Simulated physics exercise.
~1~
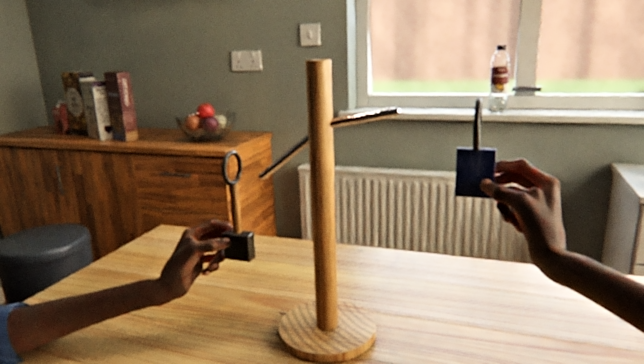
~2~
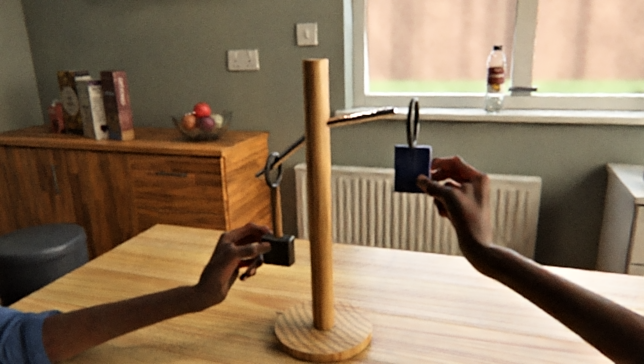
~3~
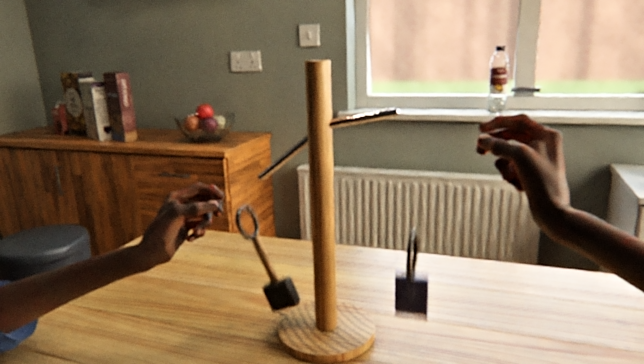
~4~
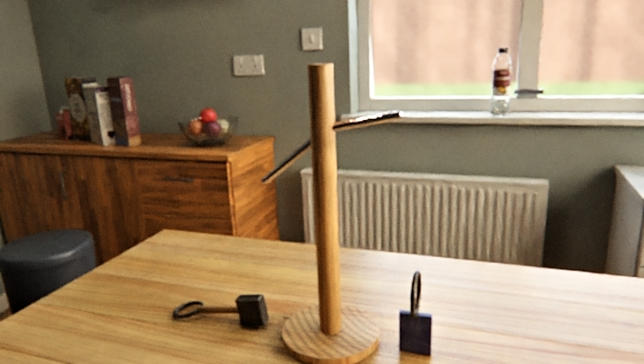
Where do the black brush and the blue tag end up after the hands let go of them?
Both end up on the table, the black brush lying to the left of the stand and the blue tag to its right.
